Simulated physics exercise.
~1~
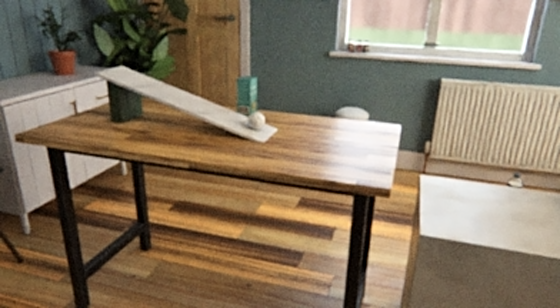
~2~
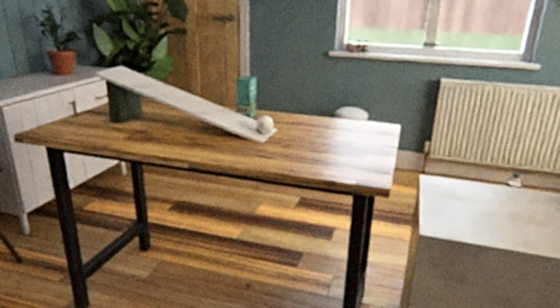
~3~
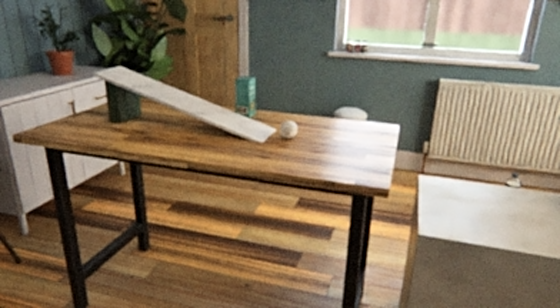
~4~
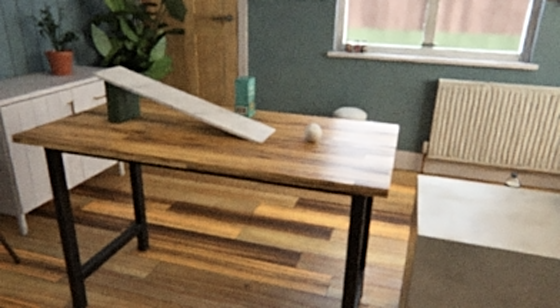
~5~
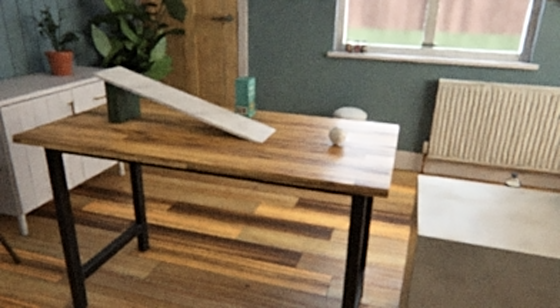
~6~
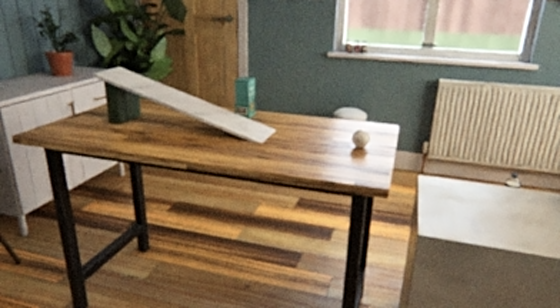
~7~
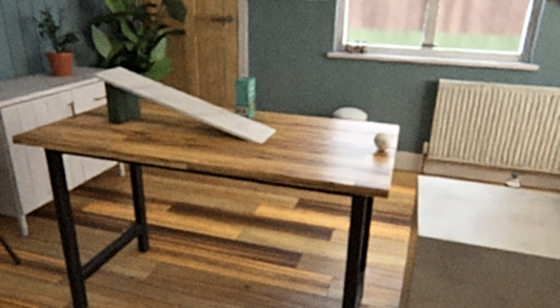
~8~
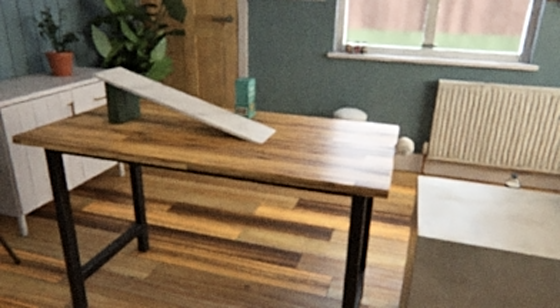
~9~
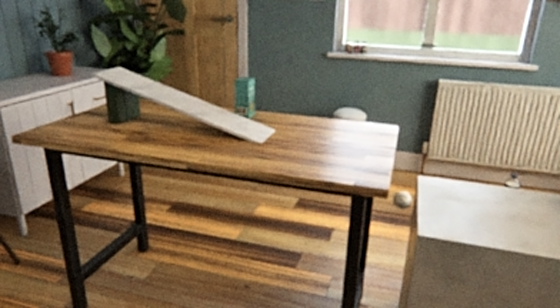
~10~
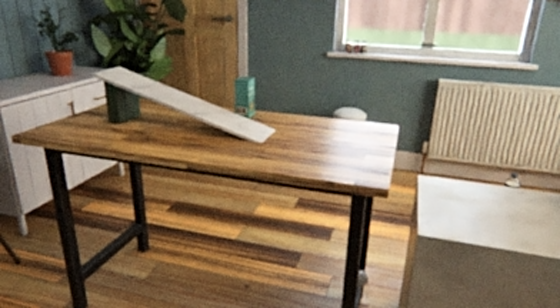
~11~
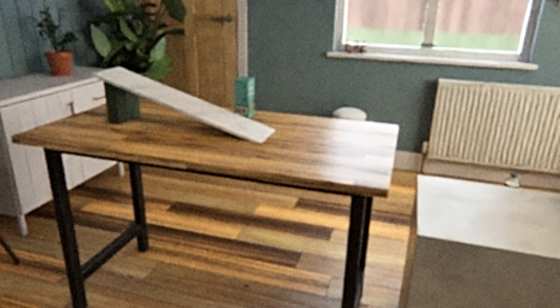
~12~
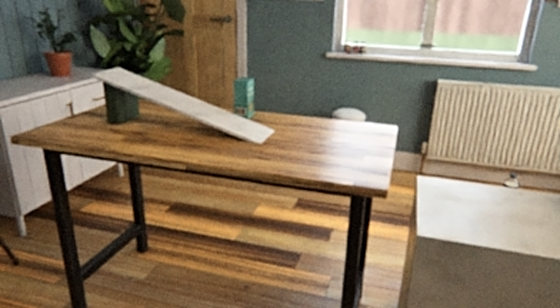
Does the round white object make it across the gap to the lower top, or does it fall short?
It falls short. After rolling off the table's right end, it drops into the gap before the lower top and goes out of sight.
Small round white object rolling off a ramp and across a wooden table, dropping into the gap beyond and out of sight.
